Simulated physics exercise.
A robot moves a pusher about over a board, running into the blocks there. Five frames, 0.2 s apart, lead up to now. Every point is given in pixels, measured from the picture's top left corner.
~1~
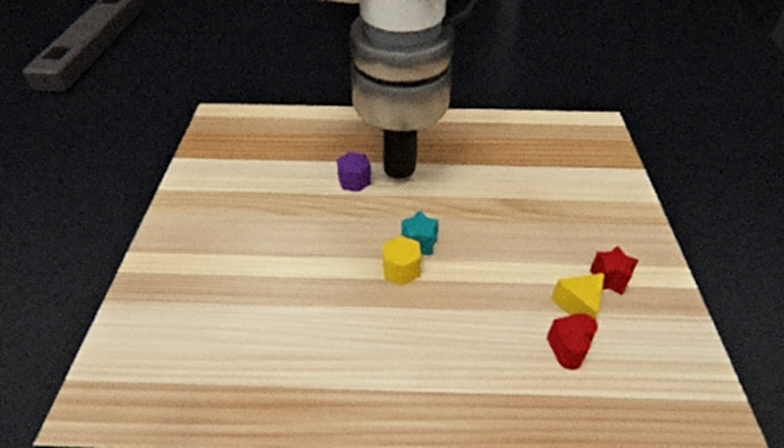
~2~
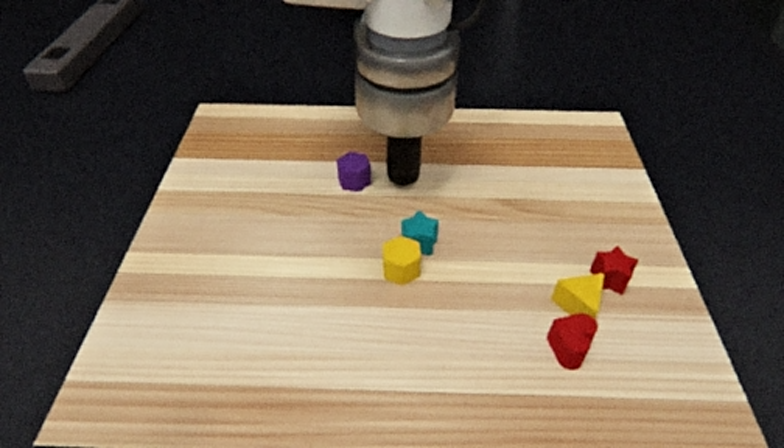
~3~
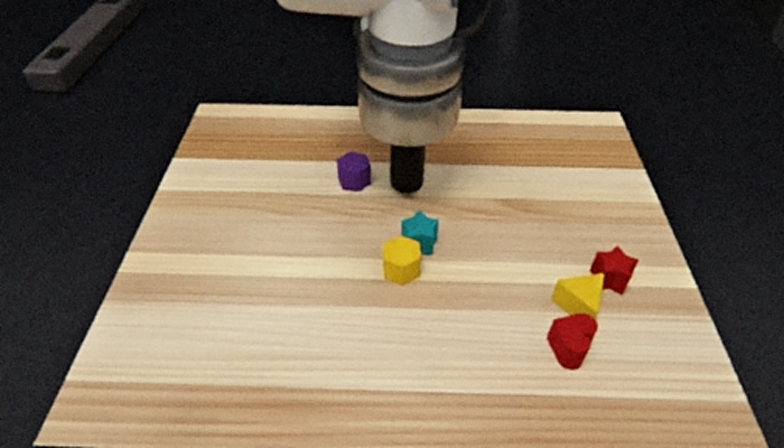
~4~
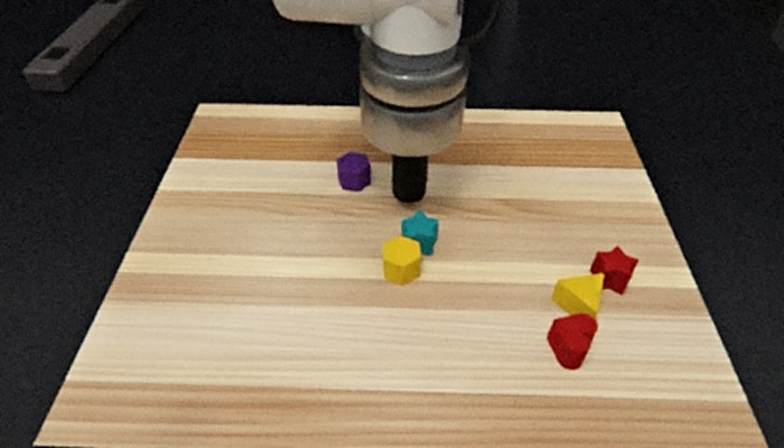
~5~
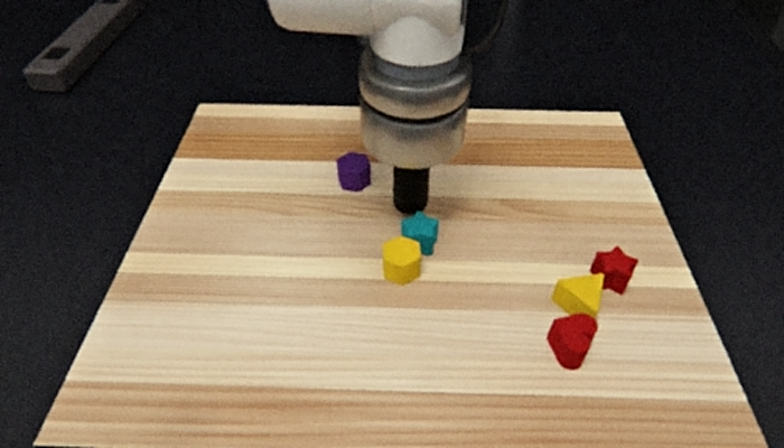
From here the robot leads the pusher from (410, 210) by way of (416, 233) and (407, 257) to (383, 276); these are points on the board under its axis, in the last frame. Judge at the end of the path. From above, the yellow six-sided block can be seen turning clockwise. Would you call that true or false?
That claim is true.
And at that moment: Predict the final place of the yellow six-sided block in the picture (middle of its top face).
My best guess is (381, 288).
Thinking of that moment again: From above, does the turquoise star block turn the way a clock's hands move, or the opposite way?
From above, the turquoise star block will be seen to turn anti-clockwise.
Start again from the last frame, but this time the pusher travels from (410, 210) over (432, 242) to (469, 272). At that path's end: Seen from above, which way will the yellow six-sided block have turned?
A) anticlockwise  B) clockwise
B - clockwise.
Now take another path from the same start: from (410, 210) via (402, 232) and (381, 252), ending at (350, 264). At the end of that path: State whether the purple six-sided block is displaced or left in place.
Its place stays the same.
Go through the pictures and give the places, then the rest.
In the first picture, lower end of the pusher at (400, 169), tops of blocks, purple six-sided block at (353, 162), yellow six-sided block at (402, 250), turquoise star block at (420, 224).
In the second picture, pusher at (403, 175), blocks as before.
In the third picture, pusher at (407, 183), blocks as before.
In the fourth picture, pusher at (409, 192), blocks as before.
In the fifth picture, pusher at (410, 203), purple six-sided block at (353, 162), yellow six-sided block at (402, 250), turquoise star block at (420, 224).
The first path, step by step. One third of the way, pusher at (416, 226); yellow six-sided block at (399, 257), turned 15° clockwise; turquoise star block at (427, 237), turned 20° clockwise.
Two thirds of the way, pusher at (407, 250); yellow six-sided block at (395, 266), turned 35° clockwise; turquoise star block at (434, 255).
At the end, pusher at (383, 270); purple six-sided block not moved; yellow six-sided block at (381, 288), turned 25° clockwise; turquoise star block at (433, 257), turned 20° anticlockwise.
